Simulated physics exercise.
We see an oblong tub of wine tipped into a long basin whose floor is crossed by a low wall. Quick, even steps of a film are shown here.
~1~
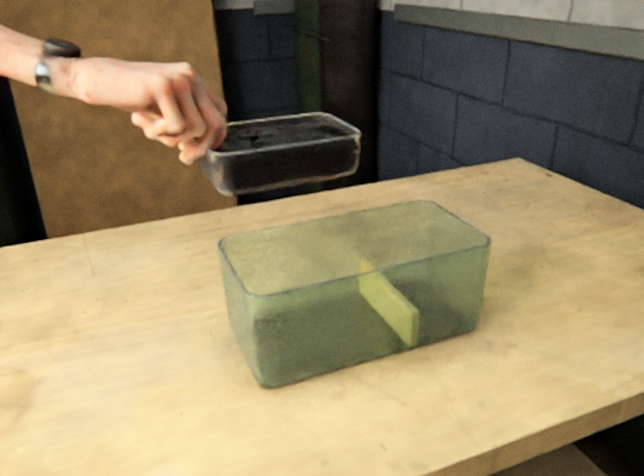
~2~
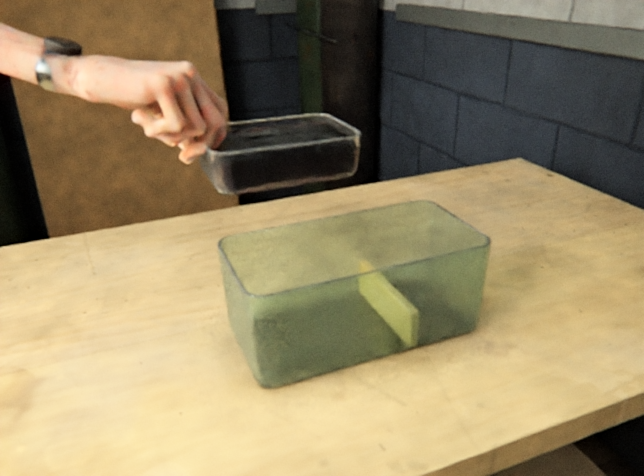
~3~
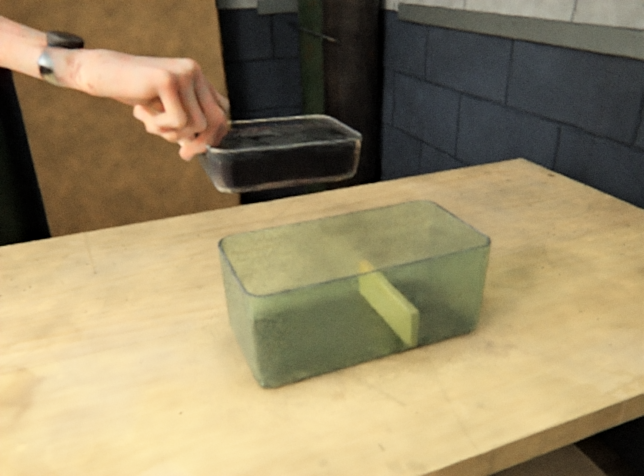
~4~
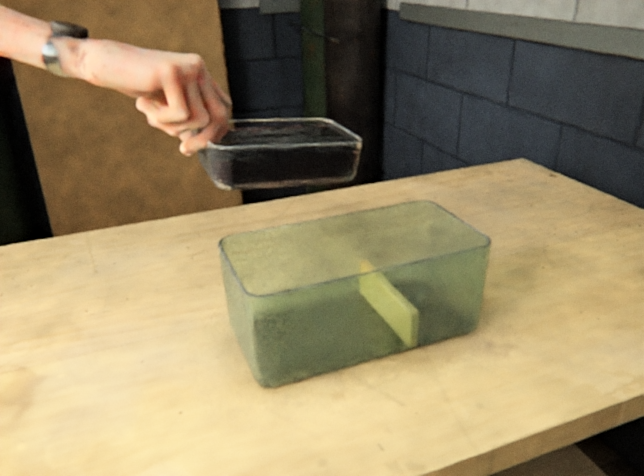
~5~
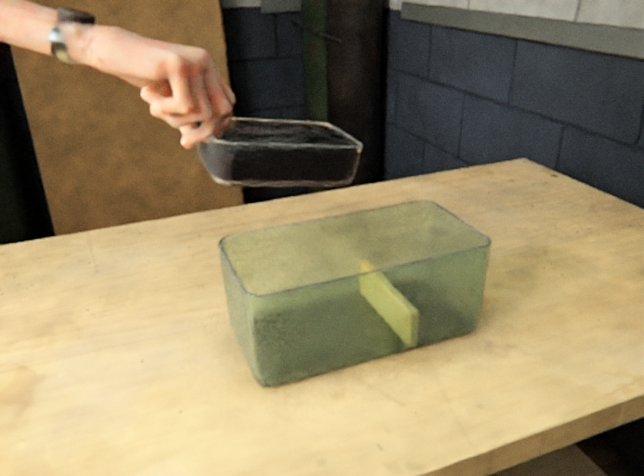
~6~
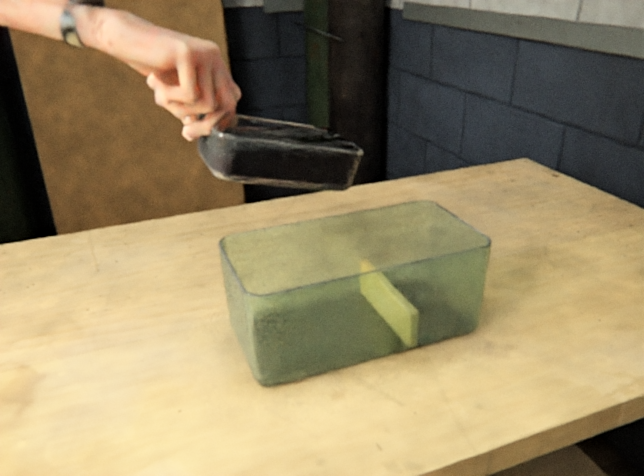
A hand with a dark wristband reaches in from the upper left, holding a small clear oblong tub of dark liquid above a pale wooden table, seen from slightly above in a room with a dark block wall. Below sits a long greenish see-through basin with a low yellow-green wall across its floor. The hand gradually tilts the tub, lowering its right end, while the view stays still.
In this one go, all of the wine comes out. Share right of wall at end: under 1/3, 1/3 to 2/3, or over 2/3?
The share right of the wall ends up within a third to two thirds.
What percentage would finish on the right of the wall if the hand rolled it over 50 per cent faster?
Near 30 %.
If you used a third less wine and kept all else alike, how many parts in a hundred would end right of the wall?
I'd reckon close to 30 %.
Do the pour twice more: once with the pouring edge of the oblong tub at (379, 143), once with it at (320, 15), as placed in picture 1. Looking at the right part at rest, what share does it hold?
It comes to about 75 %, followed by about 50 %.
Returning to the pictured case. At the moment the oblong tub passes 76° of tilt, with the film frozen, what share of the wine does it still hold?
Amount still in: Approx. 10 %.
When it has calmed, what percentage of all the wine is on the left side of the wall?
Close to 45 per cent.
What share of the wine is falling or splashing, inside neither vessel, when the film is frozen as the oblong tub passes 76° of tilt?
About 45 per cent.
A moment on, the oblong tub is tipped on its side and 11 per cent is still to pour, 13 is left of the wall and 31 right of it.
Next, the oblong tub is tipped right over and 1 per cent is still to pour, 40 is left of the wall and 55 right of it.
Then the oblong tub is tipped right over and 0 per cent is still to pour, 45 is left of the wall and 52 right of it.
Later the oblong tub is tipped right over and 0 per cent is still to pour, 45 is left of the wall and 52 right of it.
At rest 45 per cent lies left of the wall, 52 right of it and 3 outside.
